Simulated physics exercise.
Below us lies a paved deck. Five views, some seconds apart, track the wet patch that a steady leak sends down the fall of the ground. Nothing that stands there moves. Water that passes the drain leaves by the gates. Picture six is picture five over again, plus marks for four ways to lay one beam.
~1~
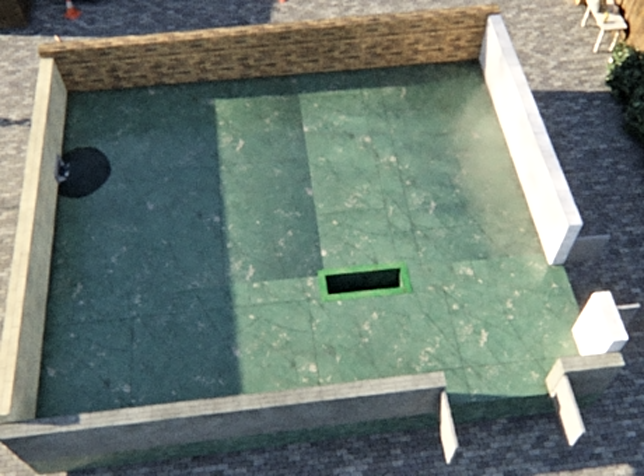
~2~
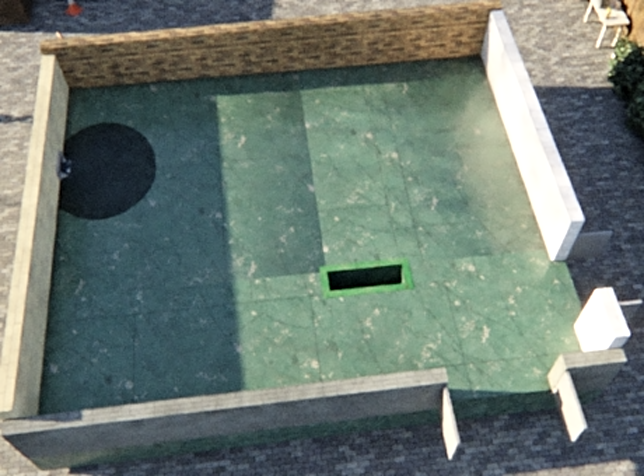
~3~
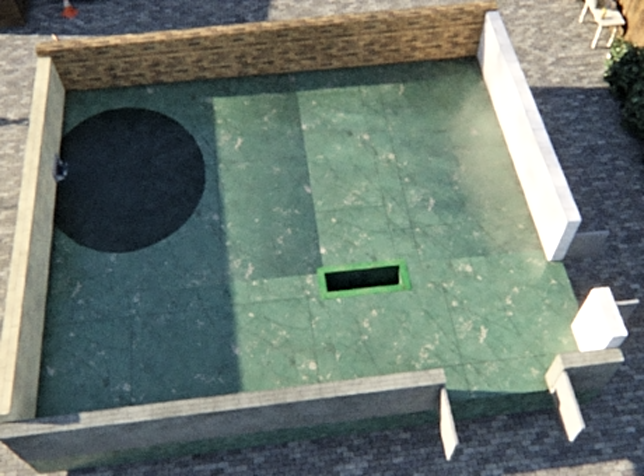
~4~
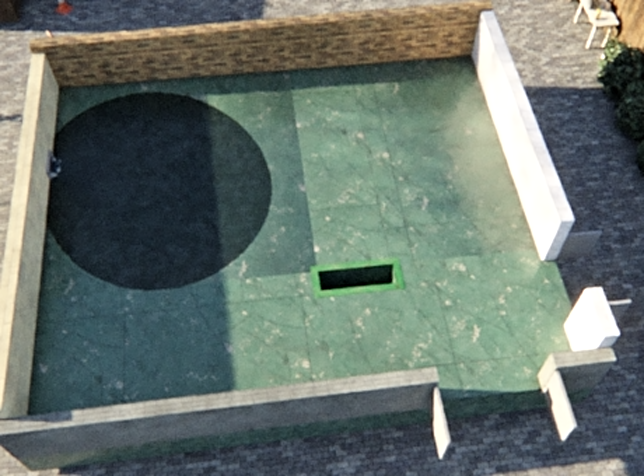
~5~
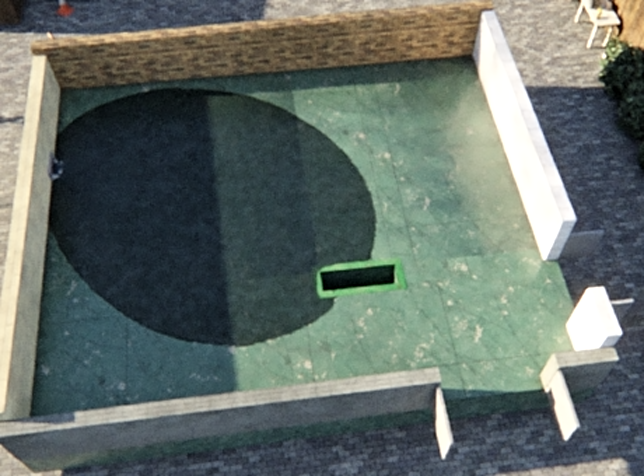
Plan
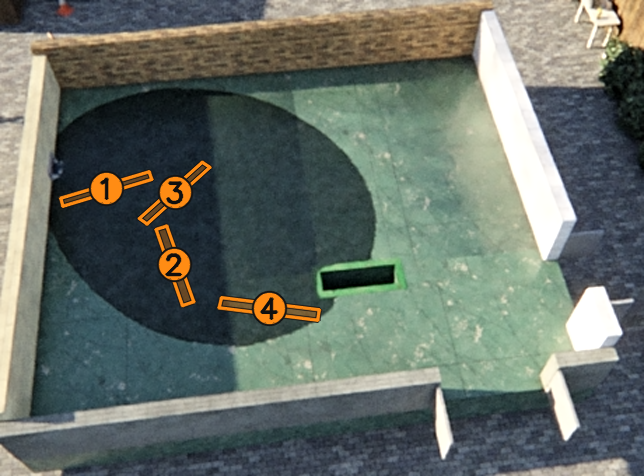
We see a walled green paved deck from above as a dark patch of water appears by the left wall and spreads steadily outward across the floor, growing into a broad rounded pool that reaches the green-rimmed drain pit.
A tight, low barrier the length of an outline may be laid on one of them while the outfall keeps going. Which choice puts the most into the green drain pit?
Position 4.
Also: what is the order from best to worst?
The order is 4, 2, 1, 3.
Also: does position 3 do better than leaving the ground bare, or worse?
It is worse.
On the marked copy, 1 from (61, 202) to (150, 175); 2 from (161, 227) to (188, 303); 3 from (143, 221) to (206, 164); 4 from (220, 302) to (318, 314).
With 1, about 14 % of the stream runs into the green drain pit, about 83 % out by the gates.
With 2, about 22 % of the stream runs into the green drain pit, about 76 % out by the gates.
With 3, about 10 % of the stream runs into the green drain pit, about 89 % out by the gates.
With 4, about 33 % of the stream runs into the green drain pit, about 65 % out by the gates.
